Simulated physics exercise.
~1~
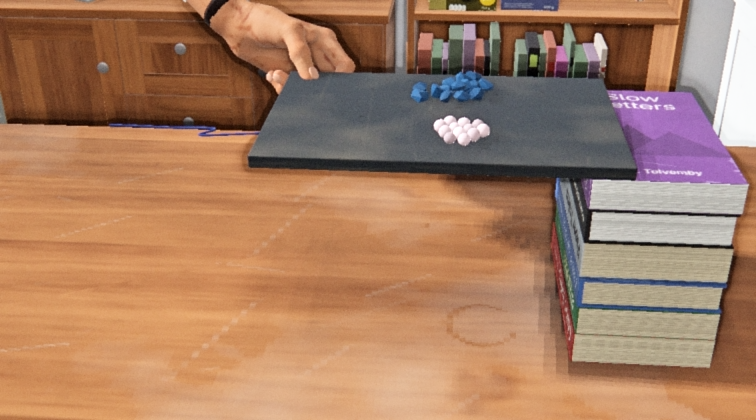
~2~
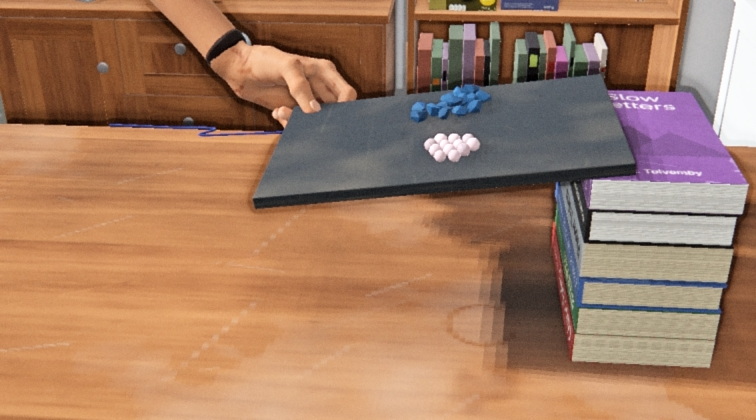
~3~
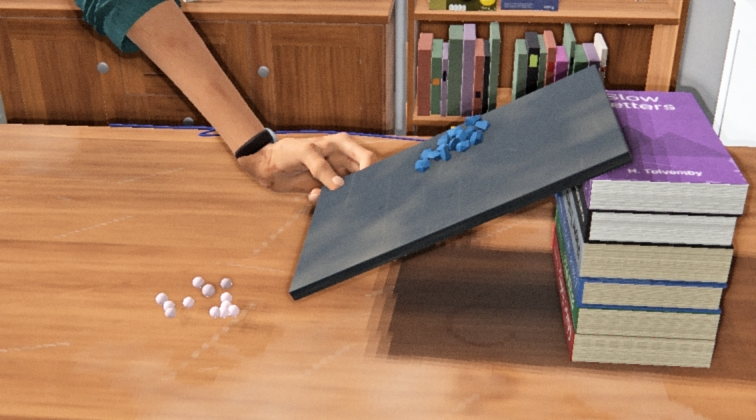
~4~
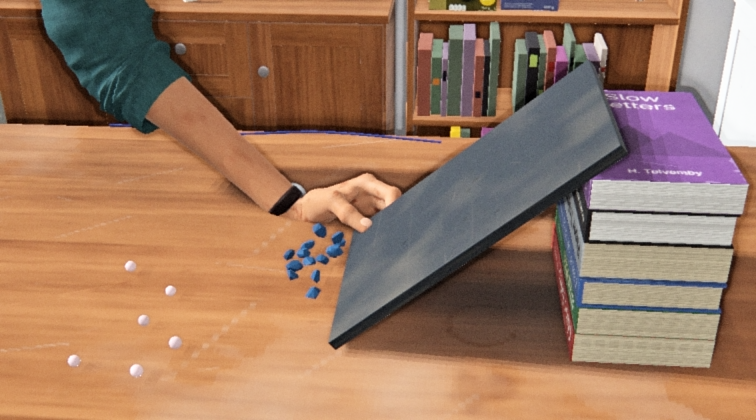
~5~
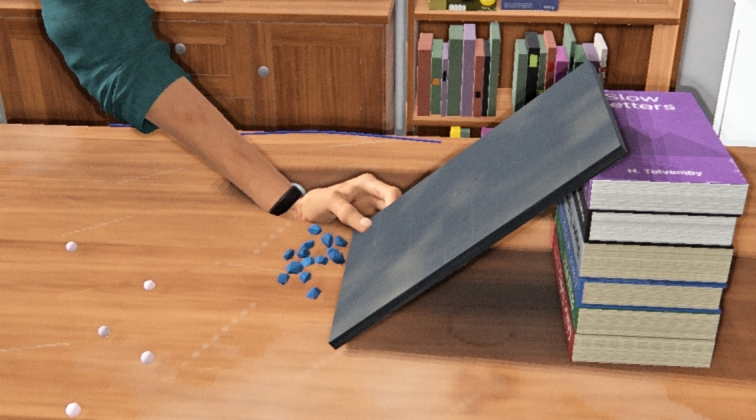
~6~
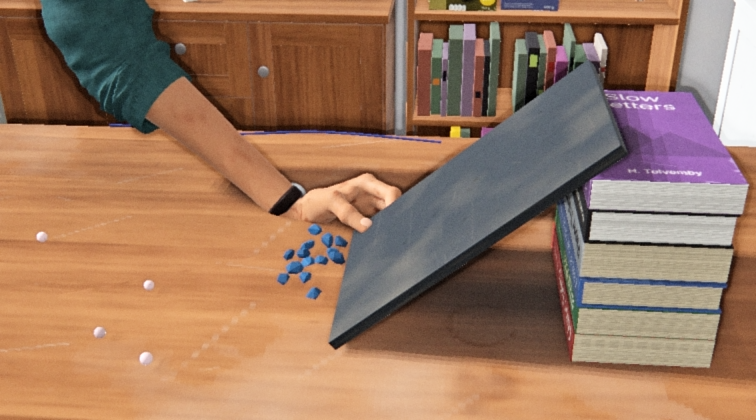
Hand lowering one end of a dark board, pale beads rolling far across the table, blue chips sliding later and stopping beside it.
